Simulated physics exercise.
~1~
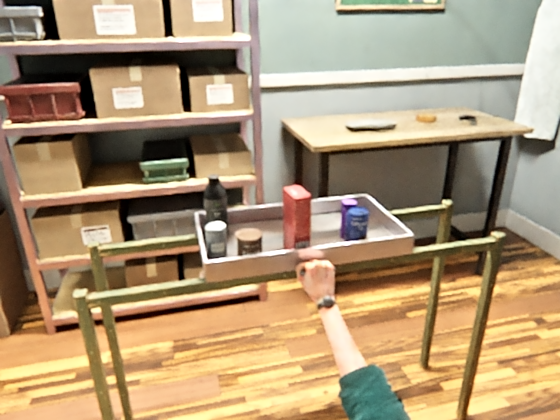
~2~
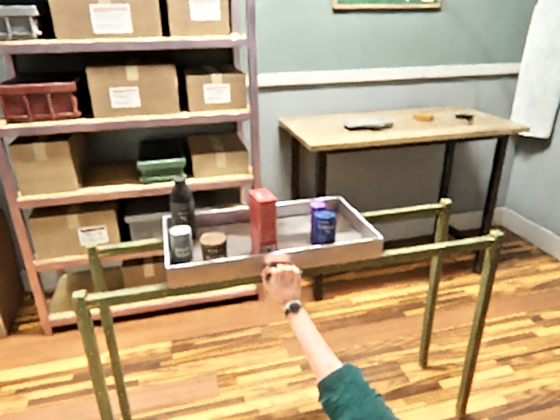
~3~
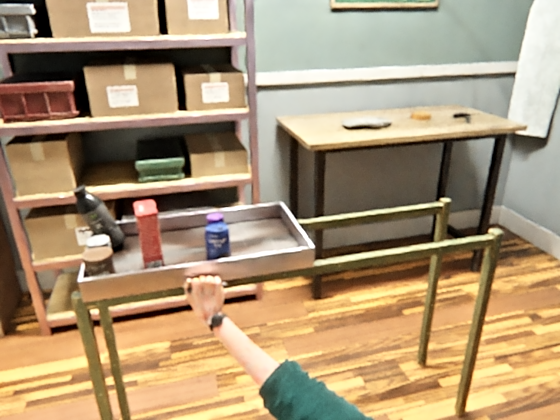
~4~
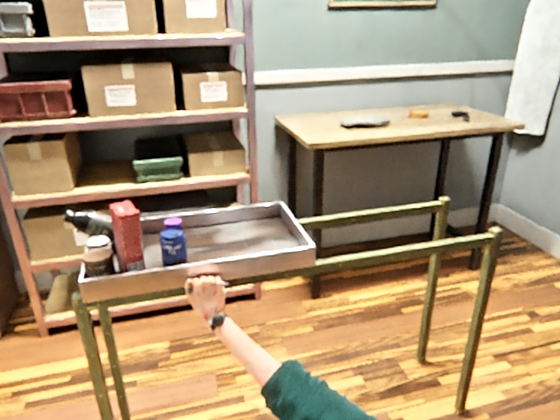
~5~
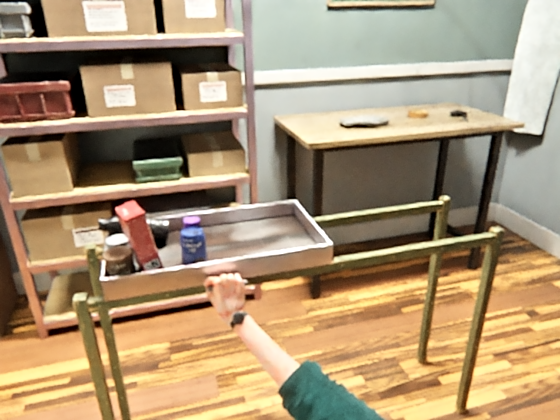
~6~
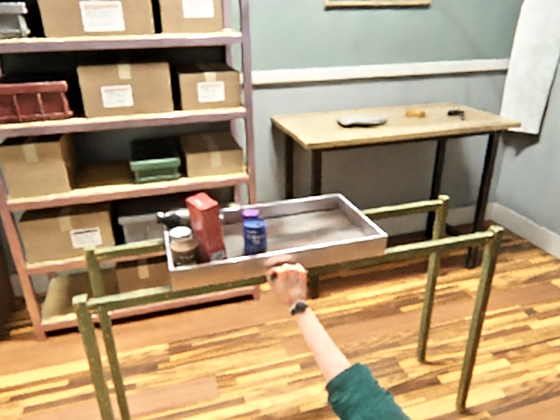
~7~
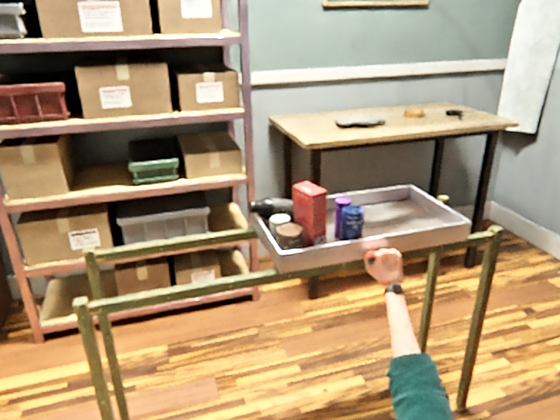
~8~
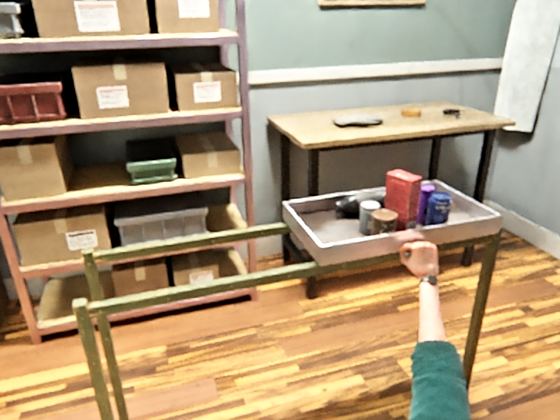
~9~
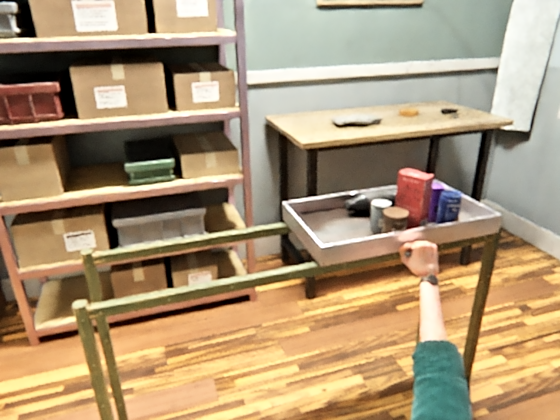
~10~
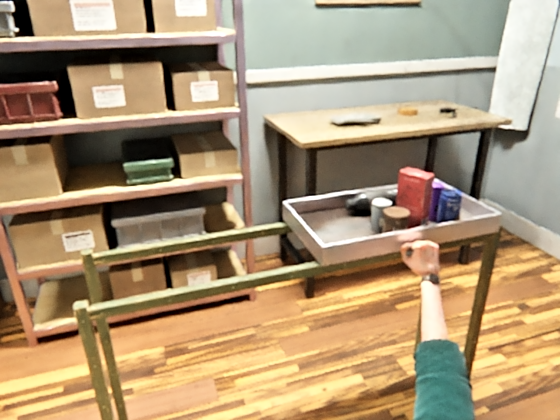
A hand slides a tray left, toppling the black bottle, then pushes it far right.
